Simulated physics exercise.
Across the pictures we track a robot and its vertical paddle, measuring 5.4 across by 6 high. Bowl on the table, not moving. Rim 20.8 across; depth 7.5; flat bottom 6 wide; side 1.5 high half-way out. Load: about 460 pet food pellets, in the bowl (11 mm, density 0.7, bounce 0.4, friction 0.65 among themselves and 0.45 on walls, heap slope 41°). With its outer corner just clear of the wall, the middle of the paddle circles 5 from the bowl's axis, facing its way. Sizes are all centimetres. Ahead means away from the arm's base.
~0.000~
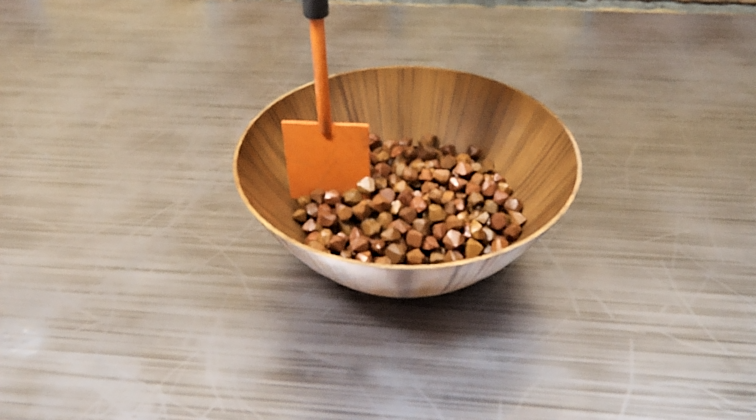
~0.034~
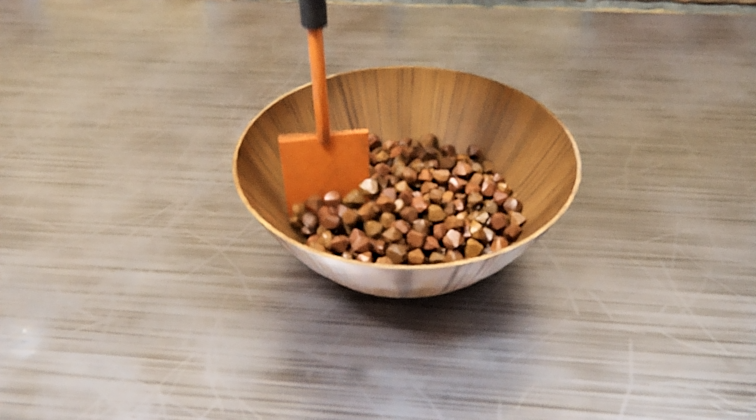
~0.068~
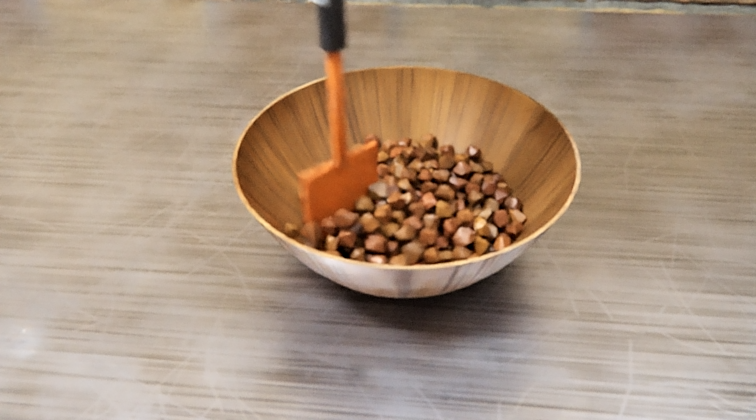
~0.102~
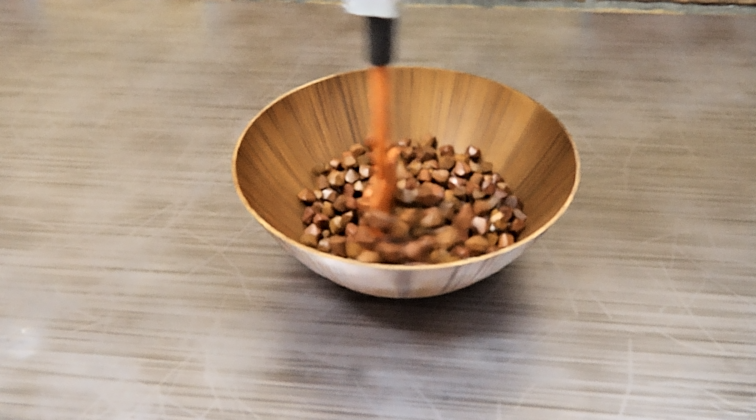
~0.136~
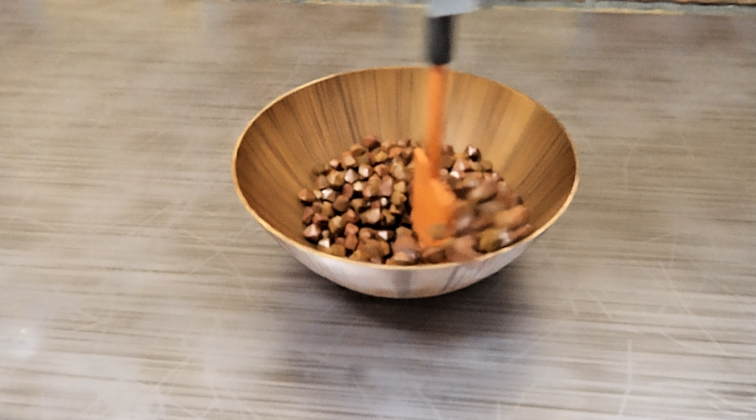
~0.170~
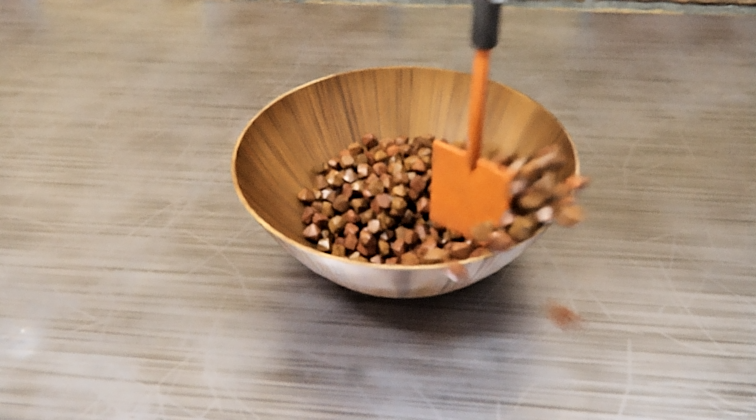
On a streaky grey tabletop, an orange paddle swept through brown pellets in a wood-grained bowl, moving from the left around the near side to the right, where it flung several pellets up over the rim.
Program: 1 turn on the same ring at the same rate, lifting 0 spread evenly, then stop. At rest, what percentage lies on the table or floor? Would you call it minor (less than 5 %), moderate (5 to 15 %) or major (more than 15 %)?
I would call it major.
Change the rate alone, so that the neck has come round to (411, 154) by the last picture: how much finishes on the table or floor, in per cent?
Roughly 15 percent of it.
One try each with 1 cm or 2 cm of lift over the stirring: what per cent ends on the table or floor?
I'd reckon around 20 and 15 per cent.
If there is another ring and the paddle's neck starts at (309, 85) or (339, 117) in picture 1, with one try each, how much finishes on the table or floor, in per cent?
First try about 10 per cent, second try about 30 per cent.
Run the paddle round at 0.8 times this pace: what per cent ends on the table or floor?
I'd say about 15 %.
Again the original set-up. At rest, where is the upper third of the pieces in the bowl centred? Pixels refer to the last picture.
It is centred near (337, 234).
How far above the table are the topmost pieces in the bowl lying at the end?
7.5 cm, give or take.
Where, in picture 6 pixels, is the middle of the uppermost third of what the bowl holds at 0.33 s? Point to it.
I'd point to about (336, 120).
By 0.25 s, 224° round, highest piece 11 above the table; 424 in the bowl, 1 on the table or floor, 35 in flight or on the tool.
By 0.33 s, 302° round, highest piece 11 above the table; 392 in the bowl, 12 on the table or floor, 56 in flight or on the tool.
By 0.57 s, 0° round, highest piece 8 above the table; 339 in the bowl, 118 on the table or floor, 3 in flight or on the tool.
By 1.27 s, 0° round, highest piece 7 above the table; 339 in the bowl, 121 on the table or floor.
Final count, 339 in the bowl, 121 on the table or floor. That is 26 % on the table or floor.
